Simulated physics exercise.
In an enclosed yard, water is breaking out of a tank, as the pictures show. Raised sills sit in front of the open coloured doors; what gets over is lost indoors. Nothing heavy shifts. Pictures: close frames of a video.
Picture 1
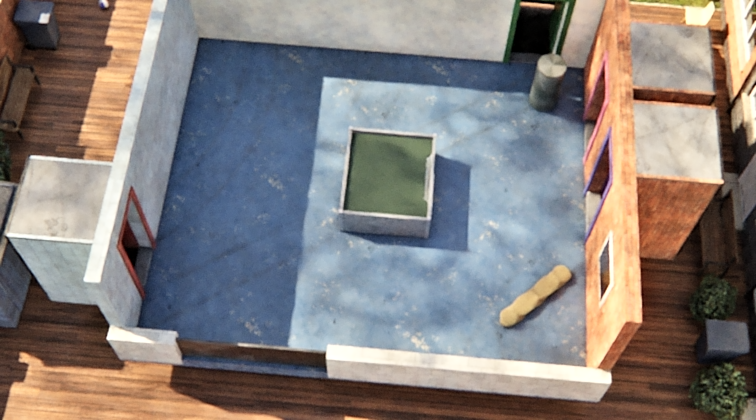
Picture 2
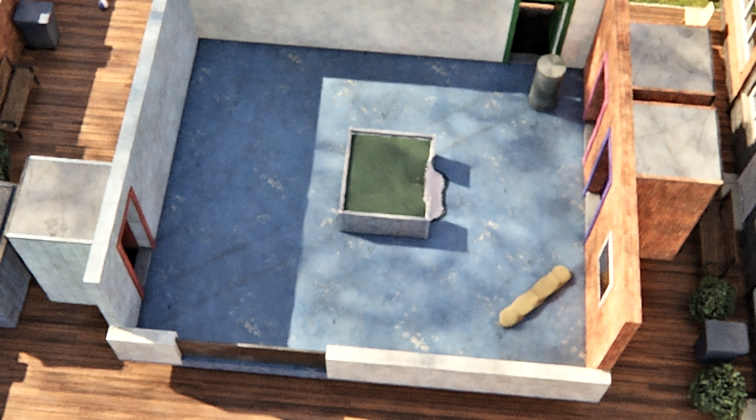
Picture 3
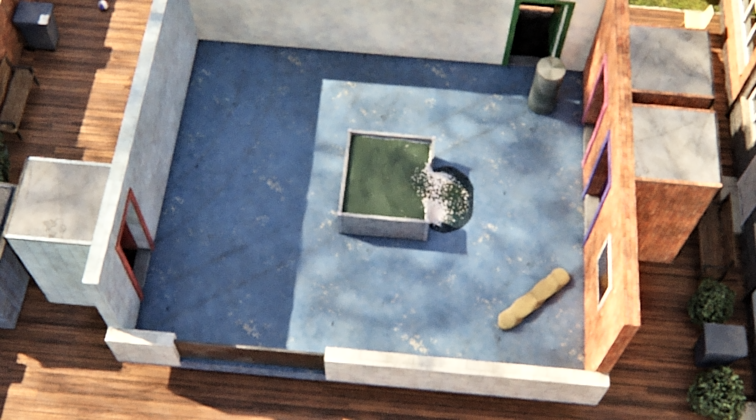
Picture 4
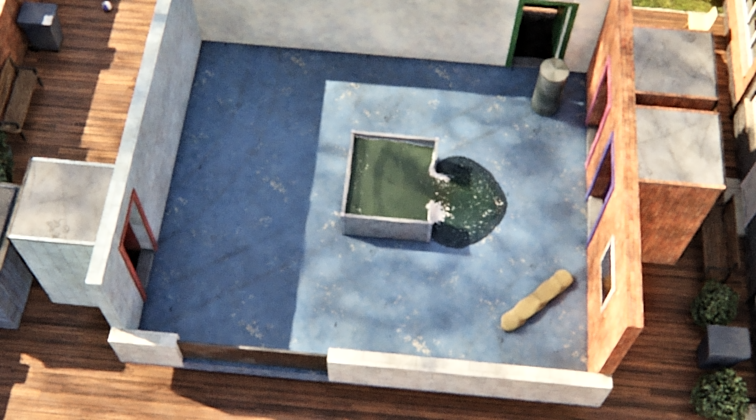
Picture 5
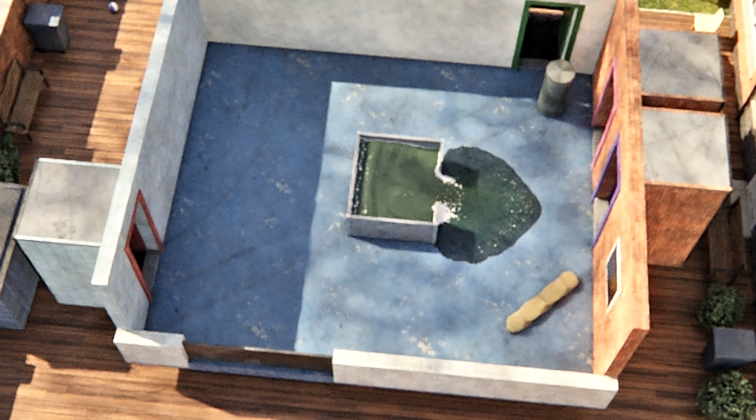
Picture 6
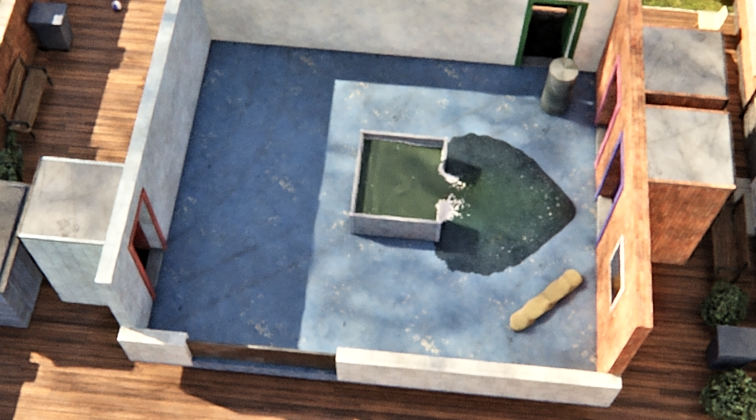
An enclosed yard with a blue floor and pale and rust-brown walls is seen from high above, with wooden decking around it. A square tank of green water sits in the middle, a lumpy yellow bolster lies at lower right, and a grey cylinder stands near the green-framed door. The tank's right side bursts open and foaming water pours out, spreading rightward in a widening dark pool, while the view shifts slightly.
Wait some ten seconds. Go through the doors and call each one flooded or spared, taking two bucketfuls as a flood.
Green door: Flooded, pink door: Flooded, red door: Spared, blue door: Spared.
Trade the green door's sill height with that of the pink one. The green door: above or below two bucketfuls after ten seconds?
So the green door does not reach it.
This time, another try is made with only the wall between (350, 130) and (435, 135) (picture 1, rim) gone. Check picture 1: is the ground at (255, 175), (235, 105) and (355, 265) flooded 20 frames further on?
Going in your order, I'd say still bare, then drenched, then still bare.
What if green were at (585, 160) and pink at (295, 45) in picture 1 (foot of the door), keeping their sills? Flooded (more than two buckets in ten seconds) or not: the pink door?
Pink door: Falls short.
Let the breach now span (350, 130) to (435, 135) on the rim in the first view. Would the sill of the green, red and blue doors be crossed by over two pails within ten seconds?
Going through them, the green one clears the cutoff, the red one falls below the cutoff, the blue one falls below the cutoff.
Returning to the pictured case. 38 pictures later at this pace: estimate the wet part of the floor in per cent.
Share estimate: About 50 per cent.
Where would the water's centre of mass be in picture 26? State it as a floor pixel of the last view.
At roughly (490, 205).
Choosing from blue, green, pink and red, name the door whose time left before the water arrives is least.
The blue-painted one.
A moment on, water covers 20 % of the floor; the green door not reached, the pink door wet at the sill, nothing in, the red door not reached, the blue door wet at the sill, nothing in.
Next, water covers 20 % of the floor; the green door not reached, the pink door under two buckets in, the red door not reached, the blue door under two buckets in.
Then, water covers 30 % of the floor; the green door under two buckets in, the pink door over two buckets in, the red door not reached, the blue door under two buckets in.
Later, water covers 50 % of the floor; the green door over two buckets in, the pink door over two buckets in, the red door not reached, the blue door under two buckets in.
In the end, water covers 80 % of the floor; the green door over two buckets in, the pink door over two buckets in, the red door wet at the sill, nothing in, the blue door under two buckets in.
